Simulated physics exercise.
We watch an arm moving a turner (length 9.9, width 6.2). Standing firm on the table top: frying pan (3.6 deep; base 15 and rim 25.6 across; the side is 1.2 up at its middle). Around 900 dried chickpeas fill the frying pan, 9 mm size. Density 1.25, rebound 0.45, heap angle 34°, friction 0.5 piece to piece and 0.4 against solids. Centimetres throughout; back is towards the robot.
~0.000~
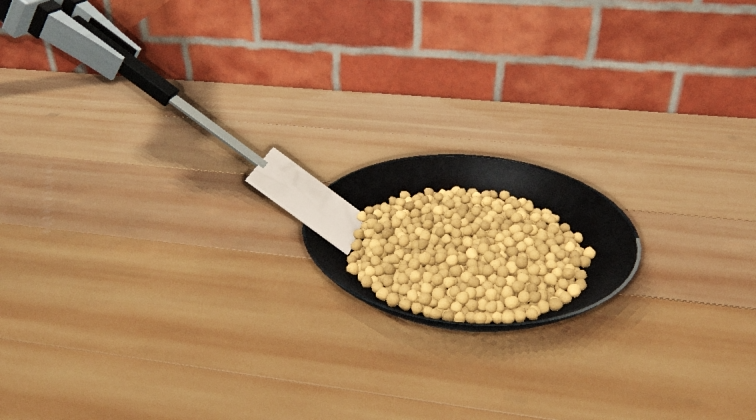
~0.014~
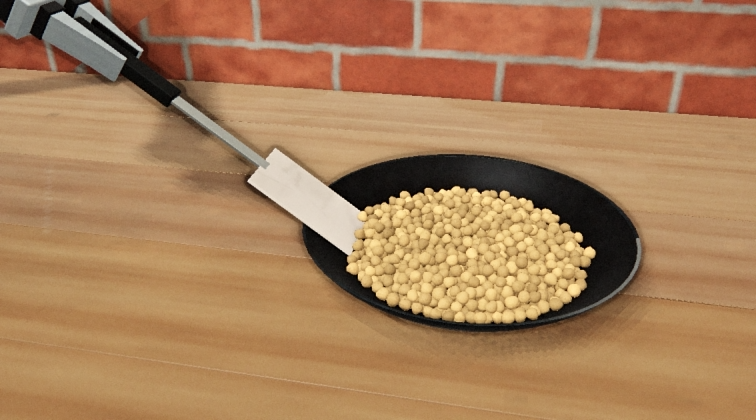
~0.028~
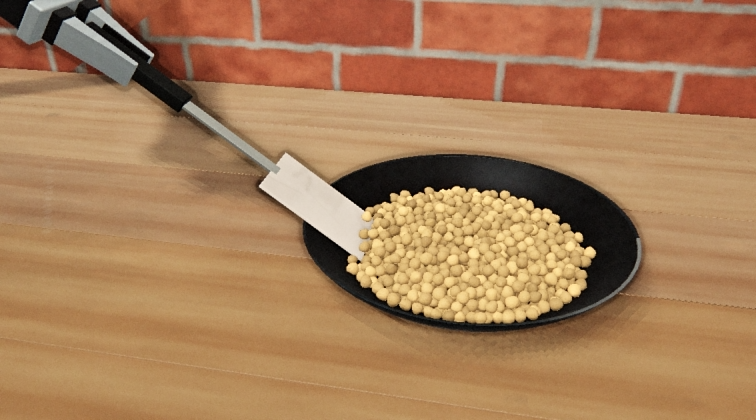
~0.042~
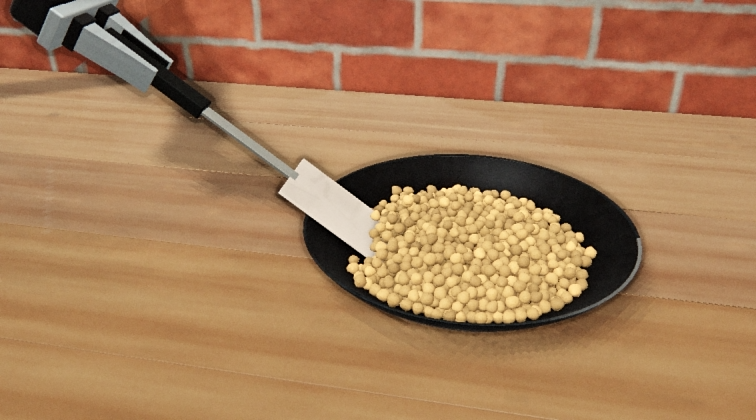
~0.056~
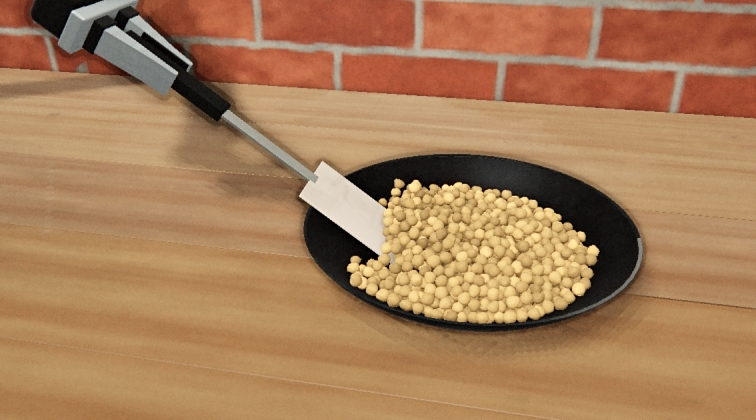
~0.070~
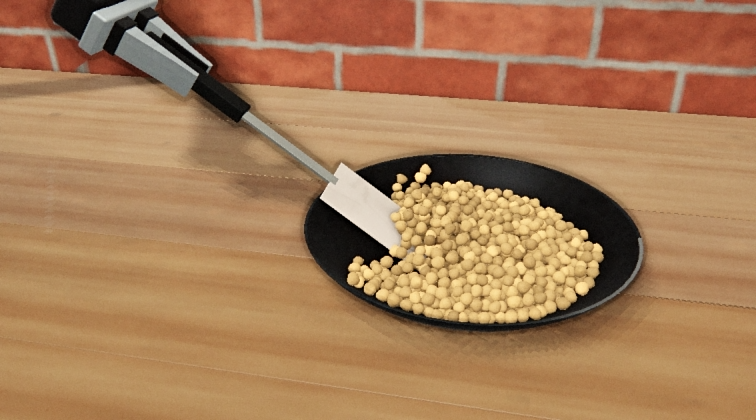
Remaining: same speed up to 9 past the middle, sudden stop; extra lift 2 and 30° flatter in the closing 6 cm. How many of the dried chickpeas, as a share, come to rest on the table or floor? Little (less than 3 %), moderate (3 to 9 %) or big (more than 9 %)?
Answer: Big; more than 9 % of the dried chickpeas finish on the table or floor.
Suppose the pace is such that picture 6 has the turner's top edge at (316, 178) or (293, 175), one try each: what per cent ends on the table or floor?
Some 15 and 5 per cent.
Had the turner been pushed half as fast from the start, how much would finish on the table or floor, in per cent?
Then about 10 per cent.
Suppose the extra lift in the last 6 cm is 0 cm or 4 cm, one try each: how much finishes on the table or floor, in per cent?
Some 15 and 20 per cent.
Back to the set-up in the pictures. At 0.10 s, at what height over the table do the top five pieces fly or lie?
Some 8 cm.
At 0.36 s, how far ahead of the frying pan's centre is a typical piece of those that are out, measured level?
About 20 cm.
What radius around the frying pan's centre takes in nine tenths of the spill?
Roughly 40 cm.
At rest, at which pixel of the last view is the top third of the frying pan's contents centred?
Near (553, 237).
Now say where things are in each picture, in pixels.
In the first picture, the turner top edge at (260, 163), sloping 36°; upper third of the load around (466, 237), from x 350 to 590, top at y 190; 900 in the frying pan.
In the second picture, the turner top edge at (262, 164), sloping 36°; upper third of the load around (467, 237), from x 350 to 590, top at y 190.
In the third picture, the turner top edge at (273, 169), sloping 36°; upper third of the load around (466, 235), from x 350 to 590, top at y 190.
In the fourth picture, the turner top edge at (292, 175), sloping 36°; upper third of the load around (462, 234), from x 355 to 590, top at y 190.
In the fifth picture, the turner top edge at (311, 178), sloping 36°; upper third of the load around (462, 230), from x 355 to 590, top at y 185.
In the sixth picture, the turner top edge at (331, 180), sloping 36°; upper third of the load around (466, 227), from x 355 to 595, top at y 170; 900 in the frying pan.
After 0.10 s, sloping 36°, highest piece 9 above the table; 899 in the frying pan, 1 on the blade or in flight.
After 0.14 s, sloping 27°, highest piece 10 above the table; 897 in the frying pan, 3 on the blade or in flight.
After 0.36 s, sloping 6°, highest piece 5 above the table; 718 in the frying pan, 177 on the table or floor, 5 on the blade or in flight.
After 1.41 s, sloping 6°, highest piece 4 above the table; 718 in the frying pan, 182 on the table or floor.
In the end, 718 in the frying pan, 182 on the table or floor. That is 20 % on the table or floor.
